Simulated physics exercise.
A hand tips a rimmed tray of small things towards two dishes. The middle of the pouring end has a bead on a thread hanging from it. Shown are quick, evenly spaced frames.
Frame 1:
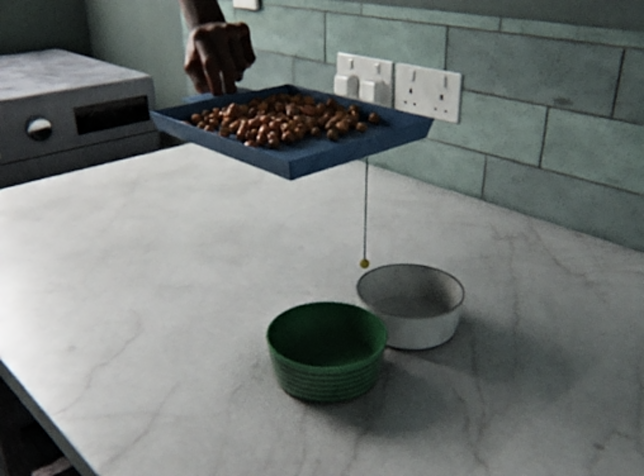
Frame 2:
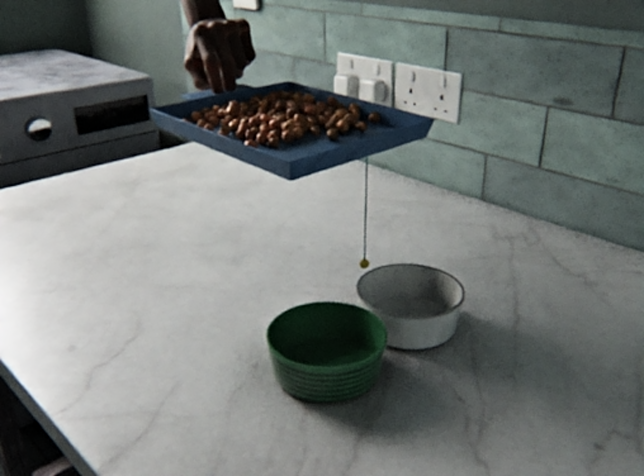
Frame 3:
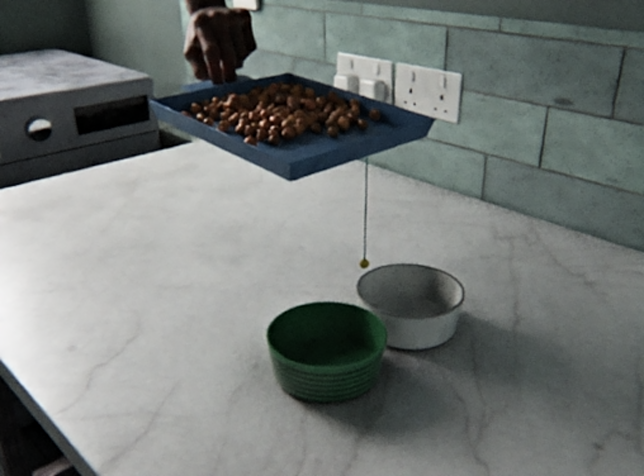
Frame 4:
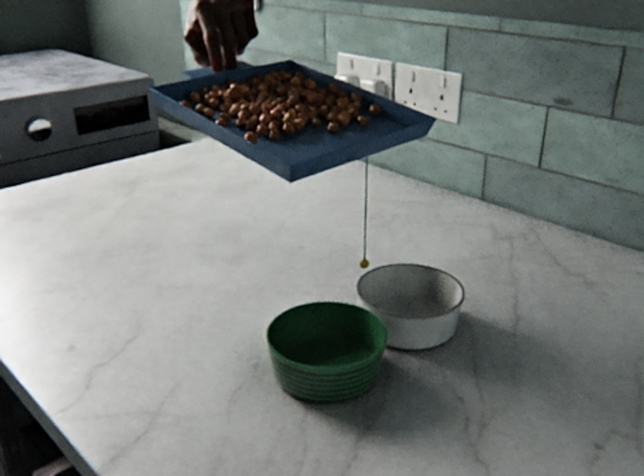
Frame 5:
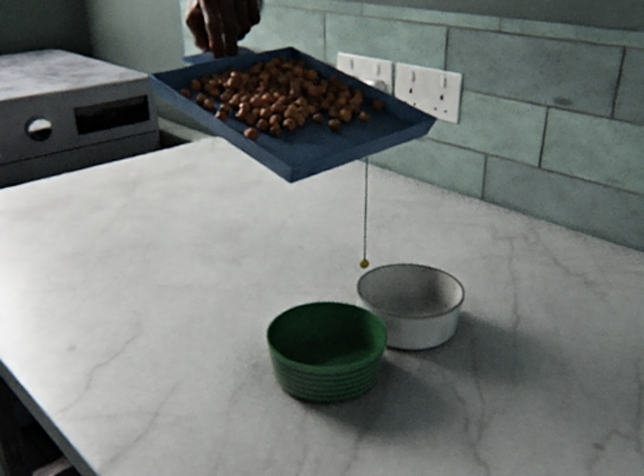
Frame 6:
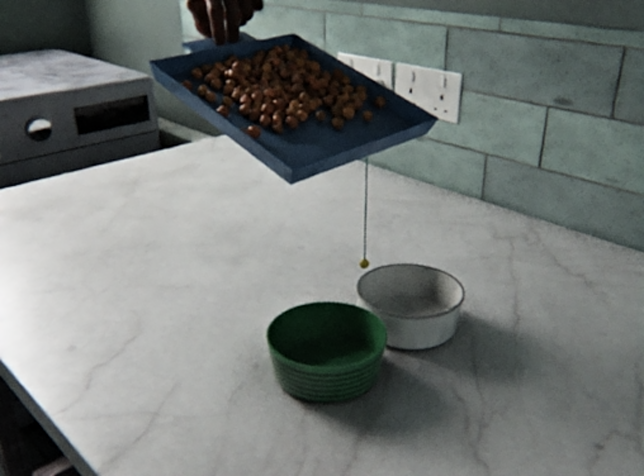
On a marble-patterned kitchen counter, a green dish and a white dish sit below a blue tray of hazelnuts, which a hand holds nearly level. The hand gradually raises the tray's far end, tilting it more steeply towards the near edge, while a small bead hangs still on its thread.
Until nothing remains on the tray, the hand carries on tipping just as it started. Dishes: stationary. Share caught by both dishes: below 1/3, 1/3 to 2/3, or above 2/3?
Above 2/3.
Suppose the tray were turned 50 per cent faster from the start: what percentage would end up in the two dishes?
I'd put it at some 80 per cent.
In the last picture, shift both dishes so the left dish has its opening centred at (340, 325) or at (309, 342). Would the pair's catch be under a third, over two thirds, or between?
Spot one, over two thirds; spot two, more than two thirds.
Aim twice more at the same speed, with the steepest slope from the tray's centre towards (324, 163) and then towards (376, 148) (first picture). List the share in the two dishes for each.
90 % then 50 %, roughly.
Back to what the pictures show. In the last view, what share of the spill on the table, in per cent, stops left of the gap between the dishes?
About 0 per cent.
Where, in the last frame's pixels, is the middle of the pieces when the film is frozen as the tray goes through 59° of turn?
The load is centred around (351, 125).
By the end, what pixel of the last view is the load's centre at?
Resting centre, last frame: Roughly (390, 331).
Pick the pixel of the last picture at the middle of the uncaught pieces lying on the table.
I'd mark it at about (523, 348).
Soon, tray tipped steeply; nearly all on the tray; a stray few in the left dish; a stray few in the right dish; a small part in the air.
A while on, tray tipped right over; about half on the tray; a small part in the left dish; a small part in the right dish; a small part outside both; about a third in the air.
Towards the end, tray tipped past a quarter turn; about half in the left dish; about a third in the right dish; about a quarter outside both.
Finally, tray tipped past a quarter turn; about half in the left dish; about a third in the right dish; about a quarter outside both.
